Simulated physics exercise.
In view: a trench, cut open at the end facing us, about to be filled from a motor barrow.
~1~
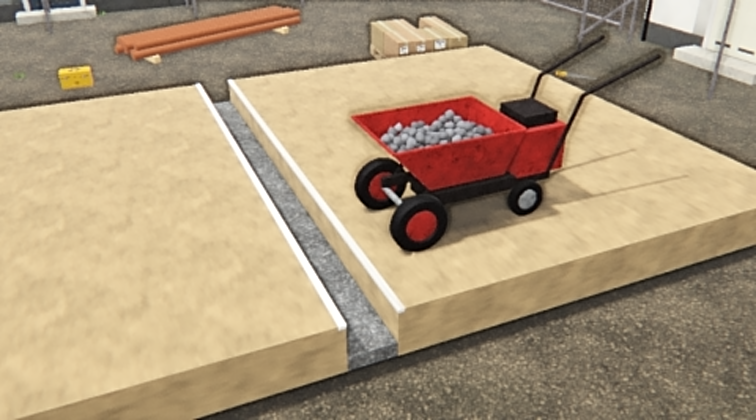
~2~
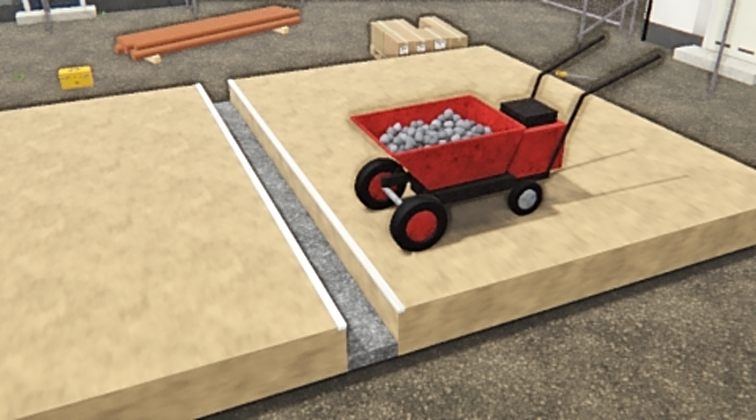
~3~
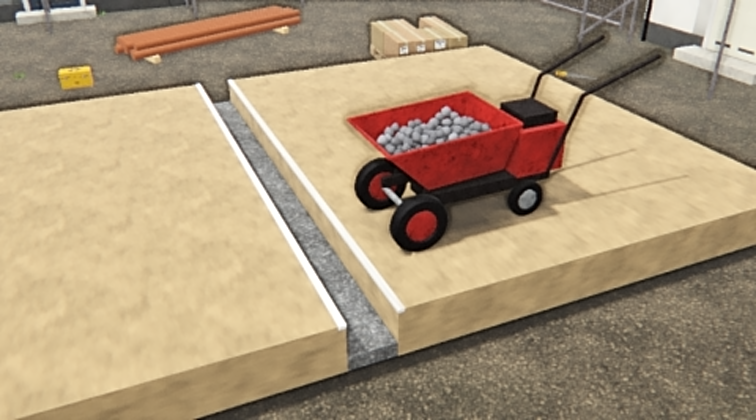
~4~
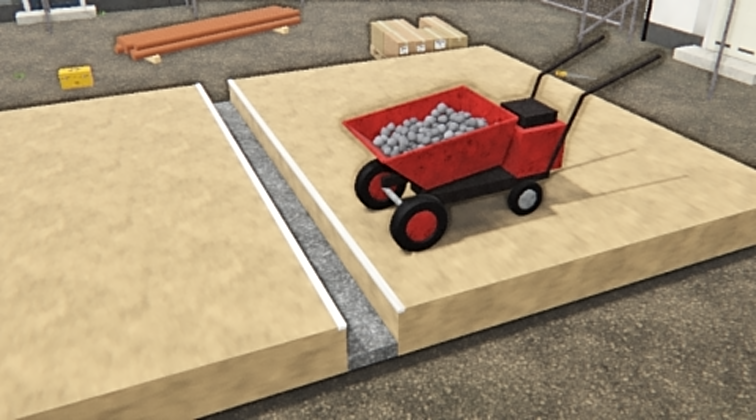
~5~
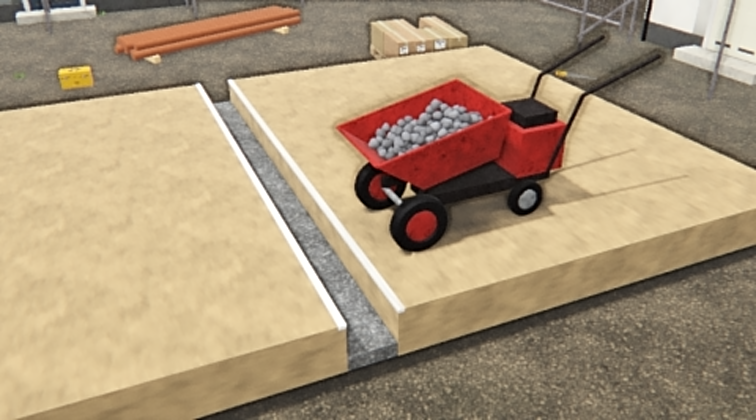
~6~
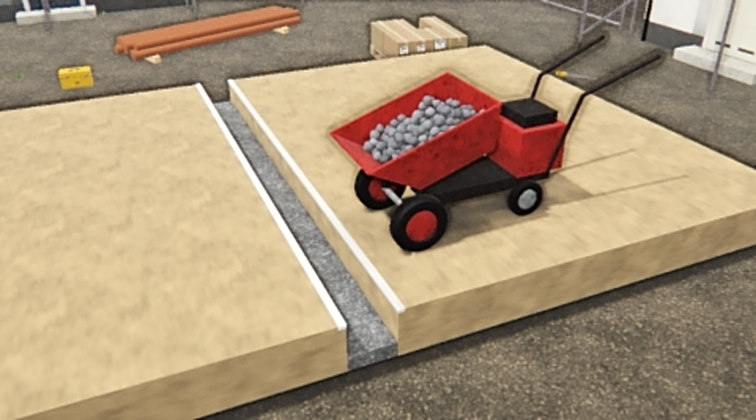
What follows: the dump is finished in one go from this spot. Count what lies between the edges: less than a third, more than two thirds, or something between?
The trench ends with from one third to two thirds of it.
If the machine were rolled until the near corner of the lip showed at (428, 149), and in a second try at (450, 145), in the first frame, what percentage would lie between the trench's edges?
The first gives 100 %, the second 70 %.
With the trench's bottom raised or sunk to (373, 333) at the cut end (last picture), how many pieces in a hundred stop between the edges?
Some 50 per cent.
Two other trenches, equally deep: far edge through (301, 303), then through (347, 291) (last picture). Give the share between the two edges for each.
In turn 90 and 0 in a hundred.
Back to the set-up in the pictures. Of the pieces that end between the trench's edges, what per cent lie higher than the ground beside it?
Near 0 %.
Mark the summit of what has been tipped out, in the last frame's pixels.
At about (268, 248).
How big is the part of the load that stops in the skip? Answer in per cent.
Close to 0 per cent.
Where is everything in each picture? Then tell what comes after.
In the first picture, lip of the skip (394, 155), level; top of the load (450, 134), round cobbles; first edge of the trench (381, 282); far edge (325, 297), the trench over half as wide as the skip, and about as deep as wide.
In the second picture, lip of the skip (393, 156), level; top of the load (449, 133).
In the third picture, lip of the skip (390, 158), tipped barely; top of the load (459, 130).
In the fourth picture, lip of the skip (384, 162), tipped a little; top of the load (455, 127).
In the fifth picture, lip of the skip (377, 167), tipped a little; top of the load (458, 126).
In the sixth picture, lip of the skip (370, 174), tipped clearly; top of the load (454, 126); first edge of the trench (381, 282); far edge (325, 297).
Just after the last frame, skip tipped steeply; every one in the skip.
A moment on, skip tipped right over; roughly two thirds in the skip; about a tenth in or heaped over the trench; roughly a quarter beyond it; just a few falling.
Further on, skip tipped right over; just a few in the skip; roughly half in or heaped over the trench; roughly half beyond it.
When it is over, skip tipped right over; roughly half in or heaped over the trench; roughly half beyond it.
